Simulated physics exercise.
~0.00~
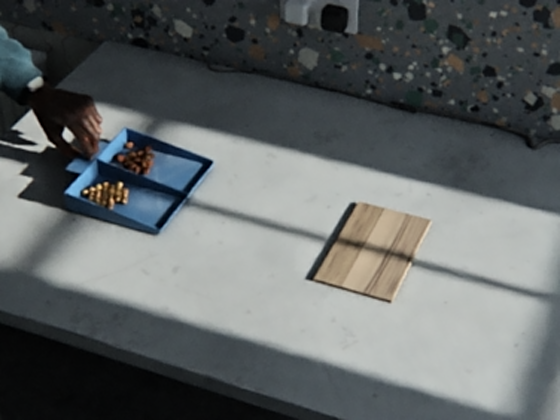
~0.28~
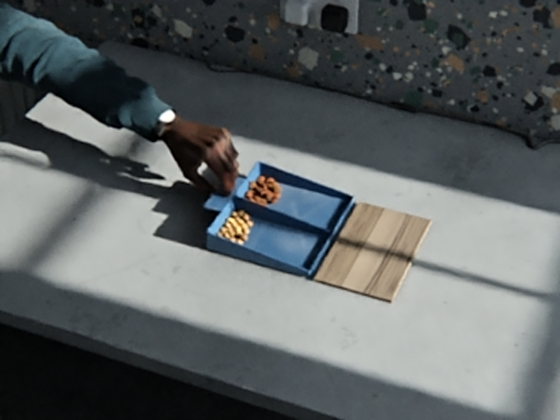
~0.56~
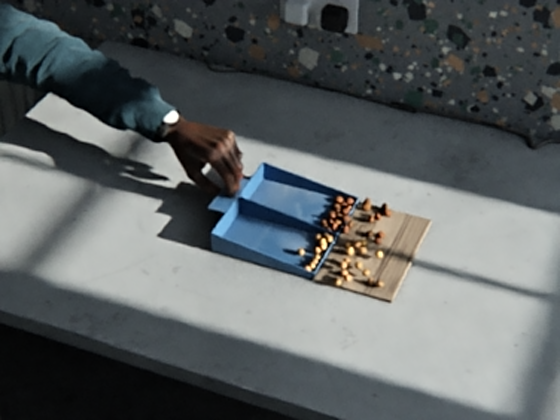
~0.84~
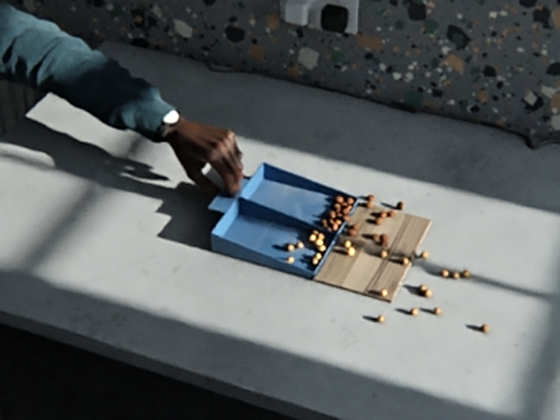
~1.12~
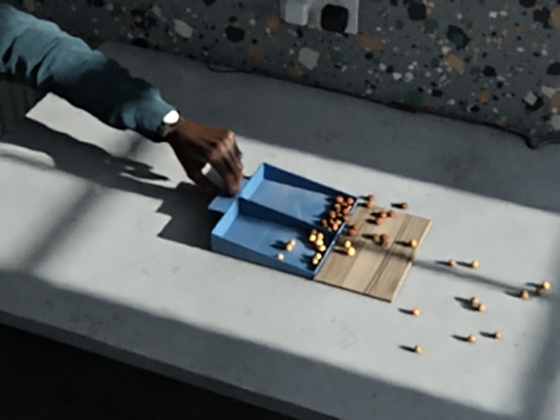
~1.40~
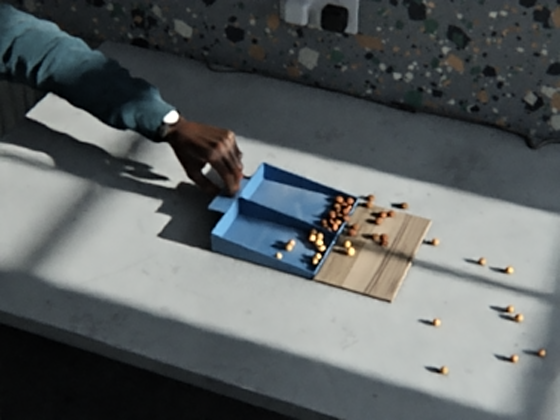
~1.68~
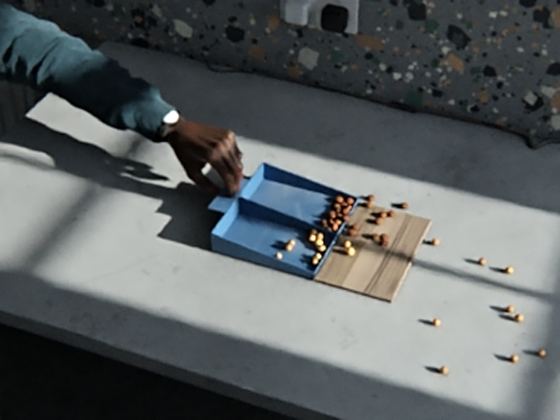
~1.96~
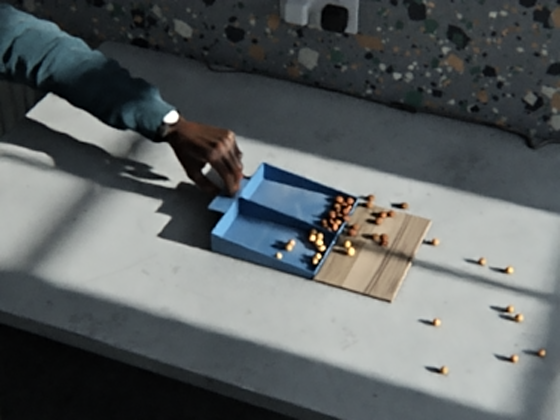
A blue divided tray holding two handfuls of small round pieces is pushed right along a grey table by a hand until it stops at a flat wooden board, and pieces from both sides spill forward, some resting on the board and several scattered on the table beyond.
